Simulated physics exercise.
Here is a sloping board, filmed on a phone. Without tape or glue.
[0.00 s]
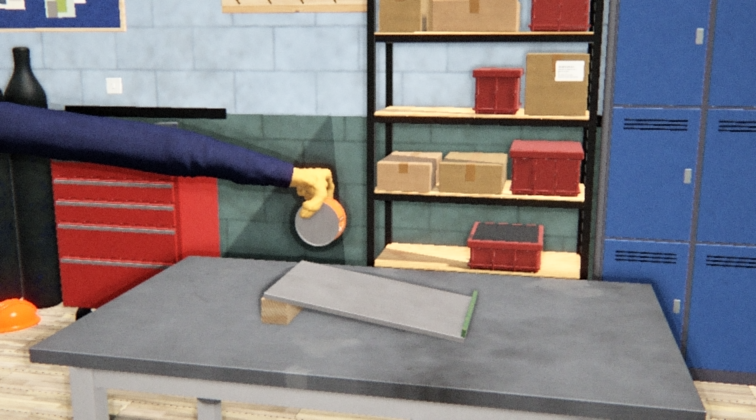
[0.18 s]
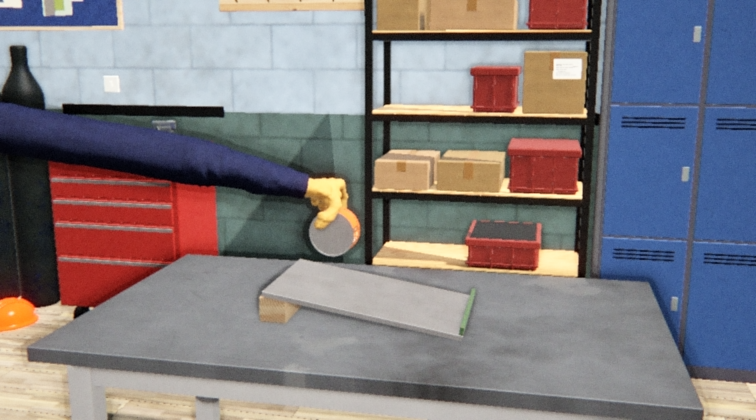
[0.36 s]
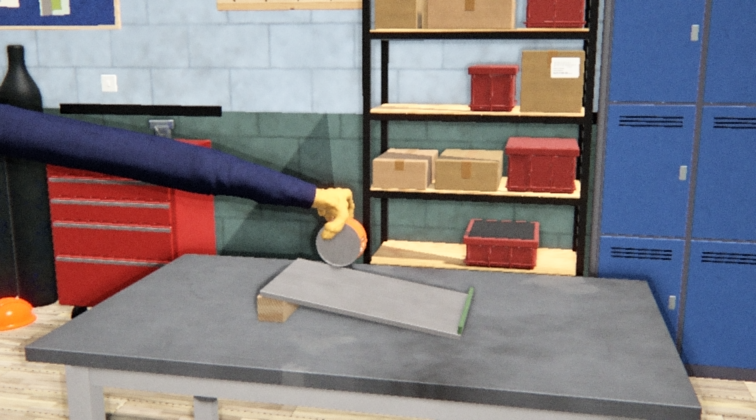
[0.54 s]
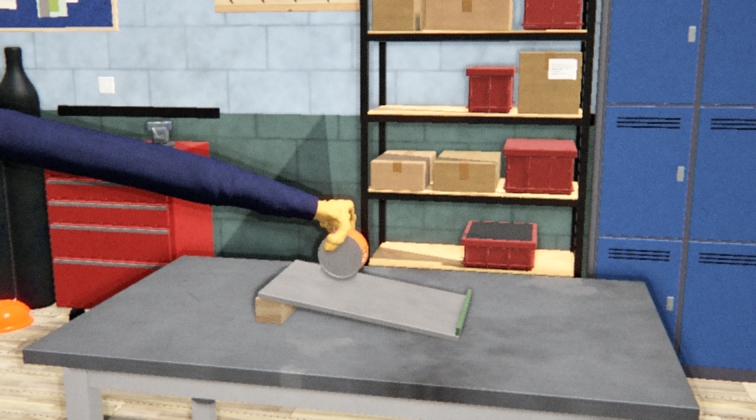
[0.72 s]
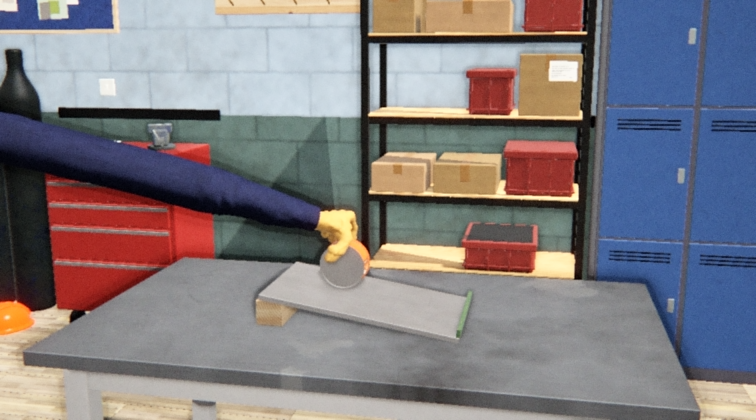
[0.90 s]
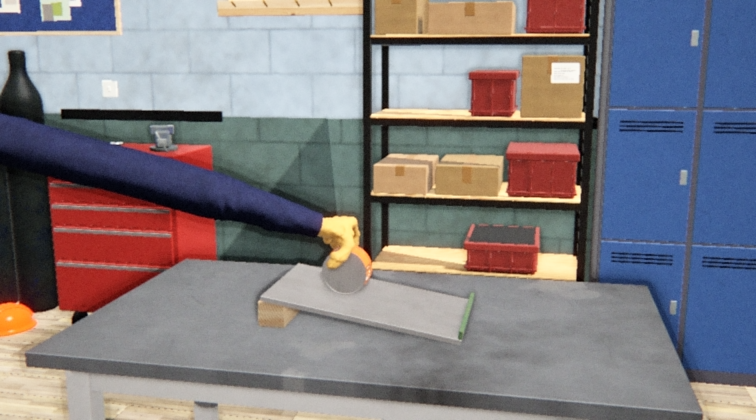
In this clip, a gloved hand reaching in from the left carries a round orange object with a grey face slightly right, then lowers it to the raised part of a grey board sloping down rightward on a workbench.
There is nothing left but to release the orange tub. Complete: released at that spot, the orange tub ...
Released at that spot, the orange tub travels down the board.
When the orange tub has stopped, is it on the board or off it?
Watch the orange tub: It goes over the edge.
By 1.80 s, orange tub moved well along near (453, 290).
By 2.80 s, orange tub now off the board.
By 3.60 s, things are still on the move.
When it is over (3.9 s), off the board, orange tub. The orange tub goes downhill.
